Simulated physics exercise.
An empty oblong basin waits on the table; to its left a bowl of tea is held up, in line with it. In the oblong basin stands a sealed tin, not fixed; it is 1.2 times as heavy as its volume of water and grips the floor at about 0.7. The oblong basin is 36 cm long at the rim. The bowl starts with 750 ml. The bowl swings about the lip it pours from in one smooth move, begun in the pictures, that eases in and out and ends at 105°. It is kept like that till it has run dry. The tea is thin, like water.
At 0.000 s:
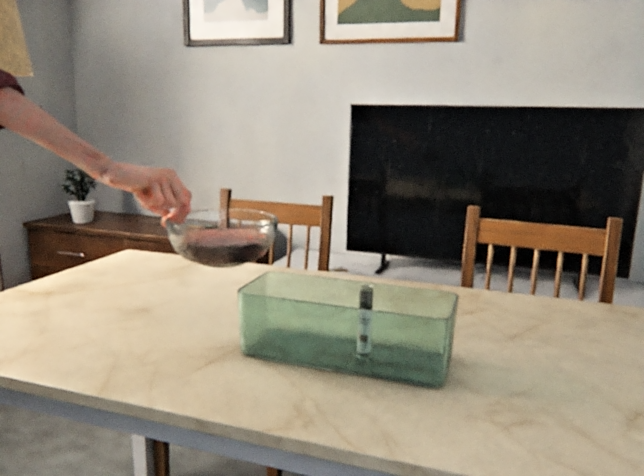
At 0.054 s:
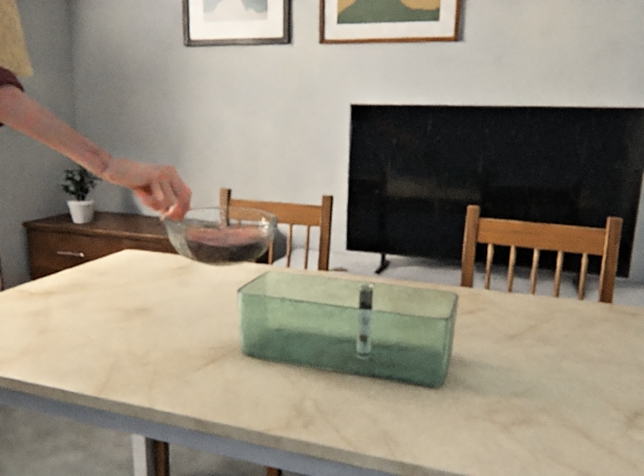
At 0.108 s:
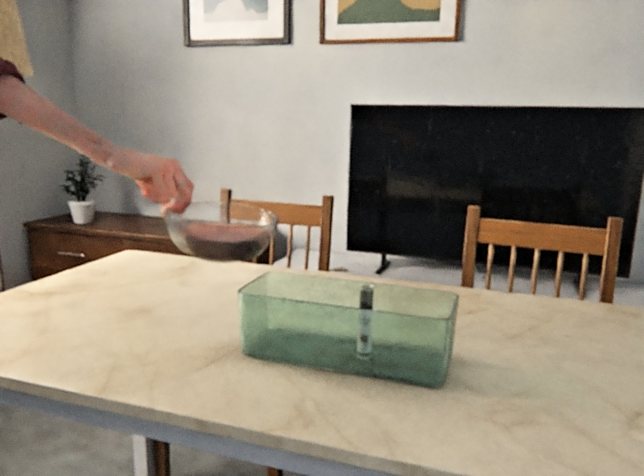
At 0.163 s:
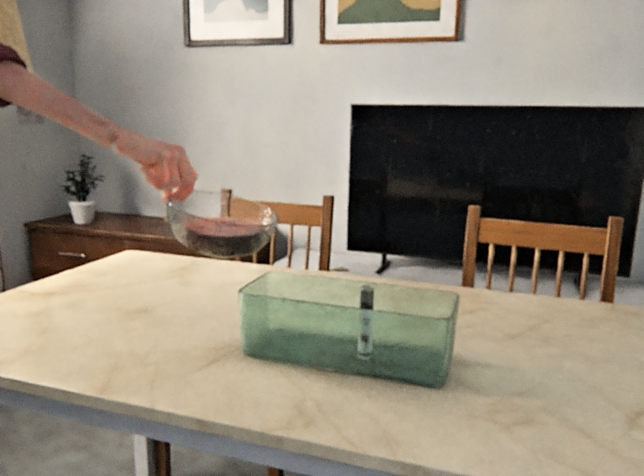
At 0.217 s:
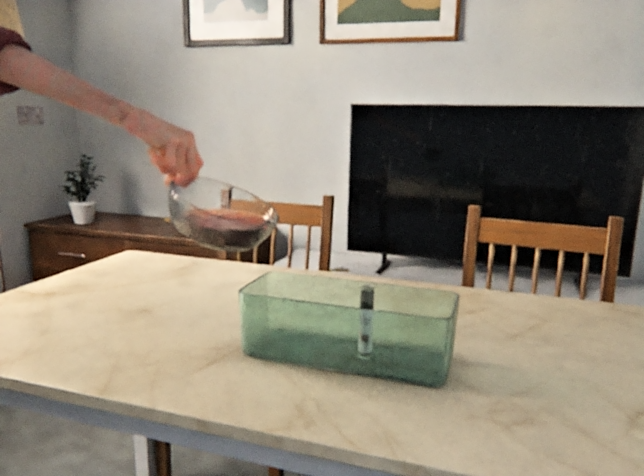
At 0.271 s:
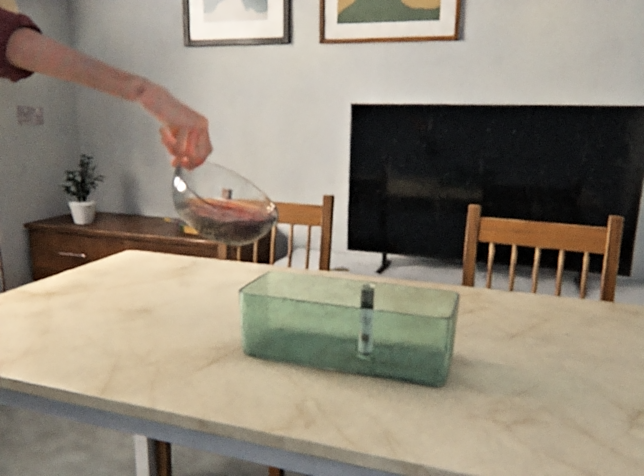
The footage shows a hand holding a clear glass bowl of dark liquid above a table, left of an empty green oblong basin, at first nearly level, then the hand rises and tilts the bowl steadily toward the right.
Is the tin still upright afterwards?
It falls.
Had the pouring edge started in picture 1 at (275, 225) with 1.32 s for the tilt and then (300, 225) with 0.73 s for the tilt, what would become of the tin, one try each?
First it stays up; then it goes over.
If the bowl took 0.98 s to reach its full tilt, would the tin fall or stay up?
The tin remains upright.
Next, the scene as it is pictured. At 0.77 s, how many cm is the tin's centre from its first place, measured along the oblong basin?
About 2 cm.
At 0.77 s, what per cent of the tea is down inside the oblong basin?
Near 94 in a hundred.
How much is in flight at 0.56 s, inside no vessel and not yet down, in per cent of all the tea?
Near 64 in a hundred.
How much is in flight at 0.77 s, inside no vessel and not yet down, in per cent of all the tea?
Some 6 per cent.
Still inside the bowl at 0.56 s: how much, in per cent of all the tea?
About 26 per cent.
By 0.56 s the tilt is 91° and 25 per cent is still to pour; the tin stands where it began.
By 0.77 s the tilt is 105° and 0 per cent is still to pour; the tin stands 2 cm from where it began.
By 0.99 s the tilt is 105° and 0 per cent is still to pour; the tin stands 1 cm from where it began.
By 1.23 s the tilt is 105° and 0 per cent is still to pour; the tin lies on its side.
At rest the tin lies on its side.
